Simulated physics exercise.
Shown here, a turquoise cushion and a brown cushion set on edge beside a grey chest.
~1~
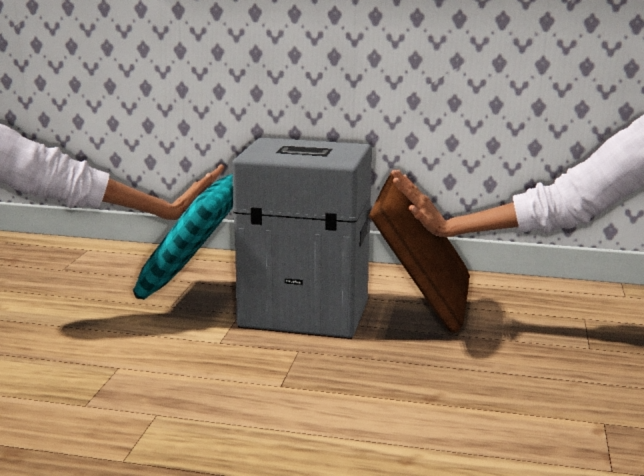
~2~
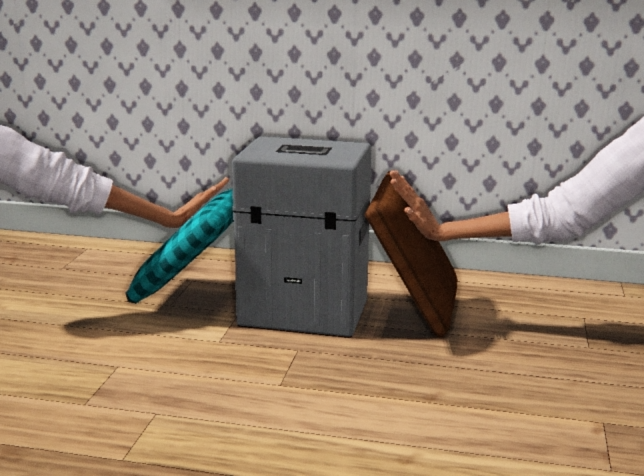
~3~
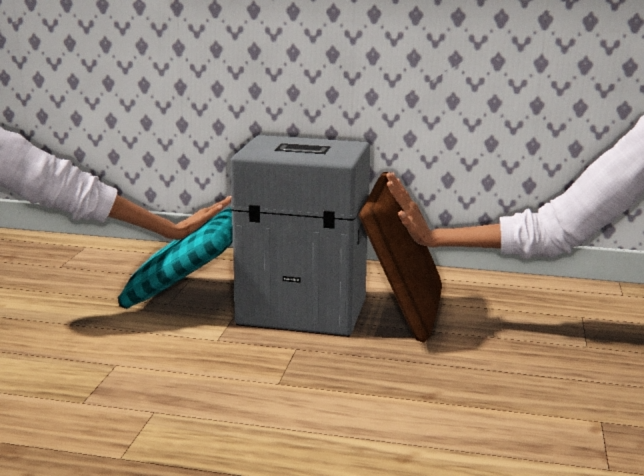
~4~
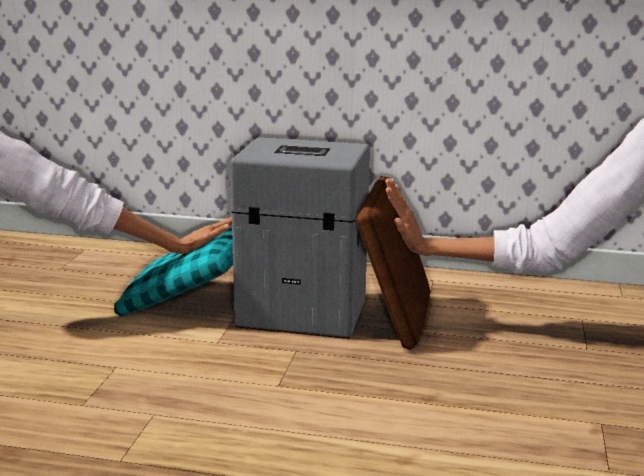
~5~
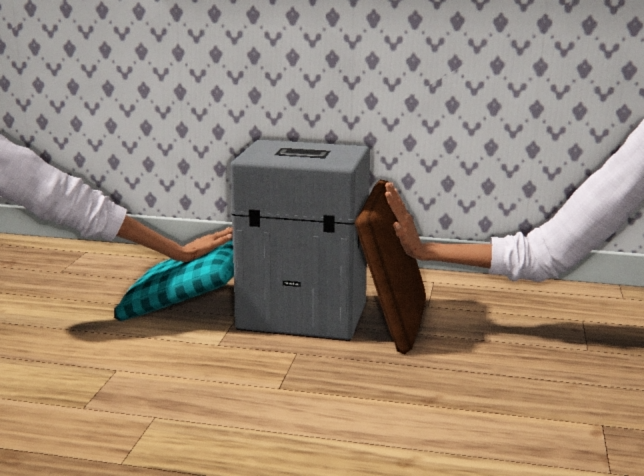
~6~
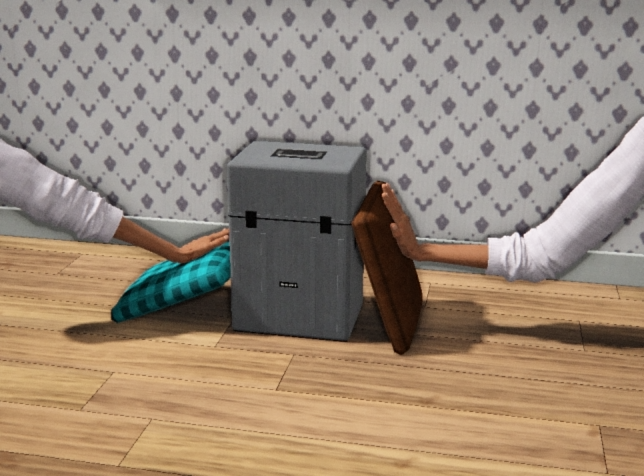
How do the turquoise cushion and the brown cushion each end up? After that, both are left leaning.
They end up like this: The turquoise cushion lying down, the brown cushion propped up.
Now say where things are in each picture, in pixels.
The first frame shows turquoise cushion foot (139, 295), head (209, 208); brown cushion foot (456, 329), head (375, 212).
The second frame shows turquoise cushion foot (131, 299); brown cushion foot (441, 333).
The third frame shows turquoise cushion foot (123, 304); brown cushion foot (423, 338).
The fourth frame shows turquoise cushion foot (118, 311); brown cushion foot (409, 346).
The fifth frame shows turquoise cushion foot (117, 316); brown cushion foot (404, 350).
The sixth frame shows turquoise cushion foot (114, 317), head (221, 279), at a low slant; brown cushion foot (401, 351), head (359, 222), almost upright.
Then, 0.22 s past the final frame, turquoise cushion slipping down near (183, 285); brown cushion still up near (390, 264).
Then, 0.32 s past the final frame, turquoise cushion flat on the floor near (182, 292); brown cushion still up near (389, 264).
Then, 0.72 s past the final frame, turquoise cushion flat on the floor near (181, 294); brown cushion still up near (389, 264).
When it is over, turquoise cushion flat on the floor near (181, 294); brown cushion still up near (389, 264). The turquoise cushion slips and lies down and the brown cushion holds its lean.
